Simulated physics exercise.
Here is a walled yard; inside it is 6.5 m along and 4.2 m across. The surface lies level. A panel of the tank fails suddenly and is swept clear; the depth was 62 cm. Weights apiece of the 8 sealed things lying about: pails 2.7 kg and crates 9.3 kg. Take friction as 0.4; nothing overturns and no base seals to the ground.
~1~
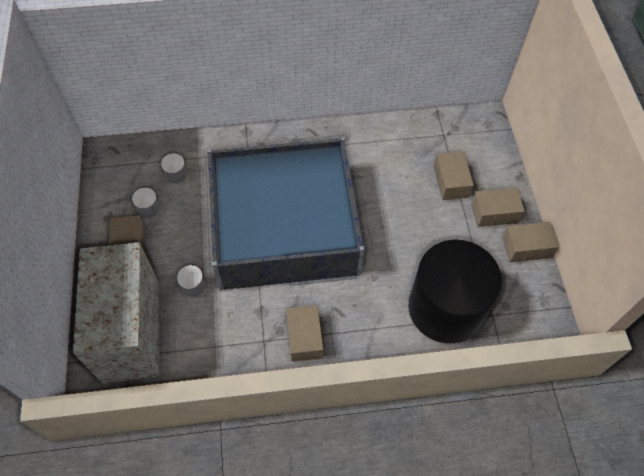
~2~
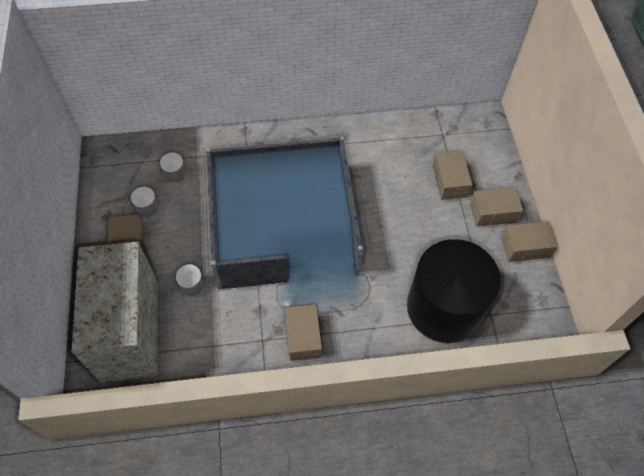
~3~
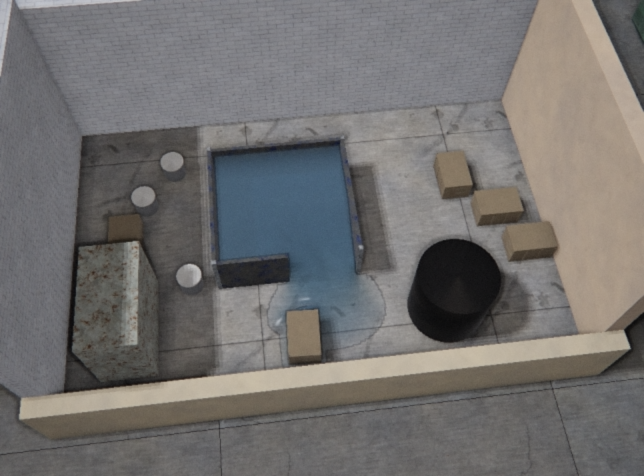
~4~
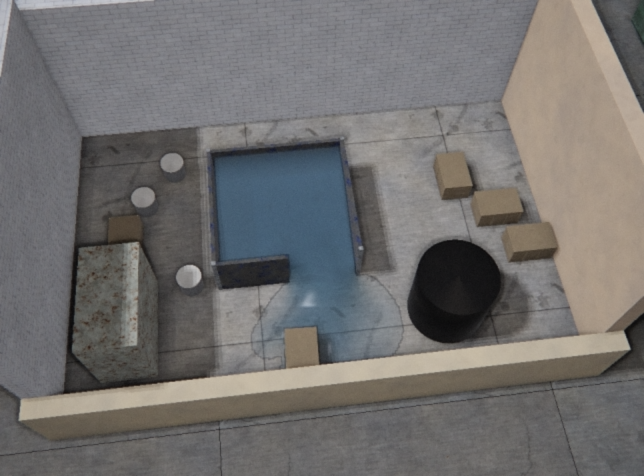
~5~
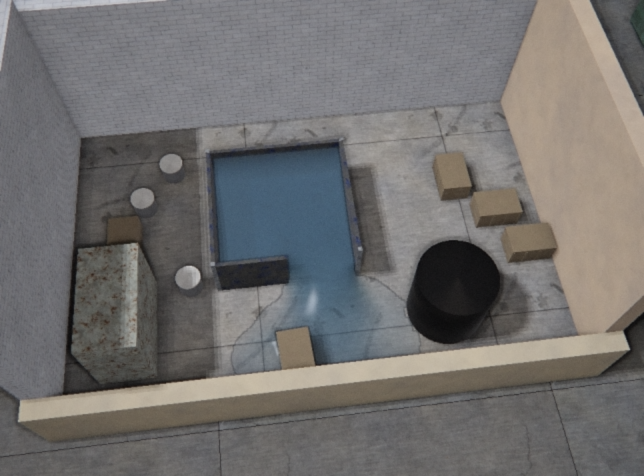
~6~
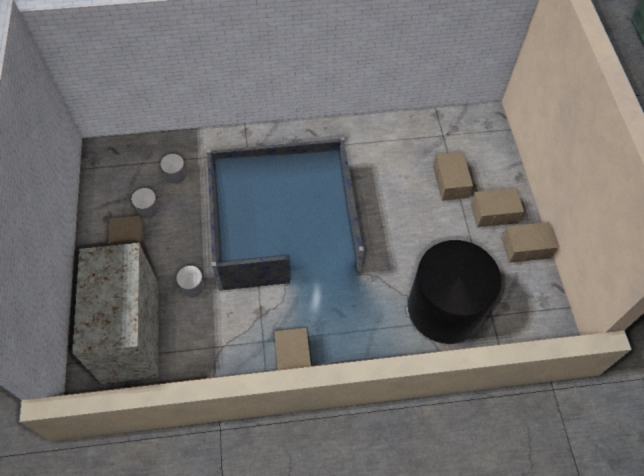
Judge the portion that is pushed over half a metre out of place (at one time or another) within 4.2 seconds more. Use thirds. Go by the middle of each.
That comes to two thirds or above.
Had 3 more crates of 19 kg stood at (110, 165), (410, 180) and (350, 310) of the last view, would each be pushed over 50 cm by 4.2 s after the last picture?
In that order: Short of it, less, more.
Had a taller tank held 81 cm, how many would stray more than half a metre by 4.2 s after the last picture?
Then 8.
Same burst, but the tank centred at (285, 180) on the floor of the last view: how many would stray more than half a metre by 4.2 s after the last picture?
In that case 6 of them.
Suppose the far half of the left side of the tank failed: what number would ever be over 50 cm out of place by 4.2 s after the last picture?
In that case 5 of them.
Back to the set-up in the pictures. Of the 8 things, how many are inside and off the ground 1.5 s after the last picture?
I count 0.
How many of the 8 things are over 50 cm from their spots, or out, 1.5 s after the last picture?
1 of them.
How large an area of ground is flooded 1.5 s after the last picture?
About 10.5 m2.
Then, 0.4 s after the last picture 1 of 8 are over 50 cm from their spots; 0 afloat.
Then, 1.5 s after the last picture 1 of 8 are over 50 cm from their spots; 0 afloat.
Then, 2.8 s after the last picture 3 of 8 are over 50 cm from their spots; 2 afloat.
Then, 4.2 s after the last picture 7 of 8 are over 50 cm from their spots, and 7 have been at some point; 7 afloat.
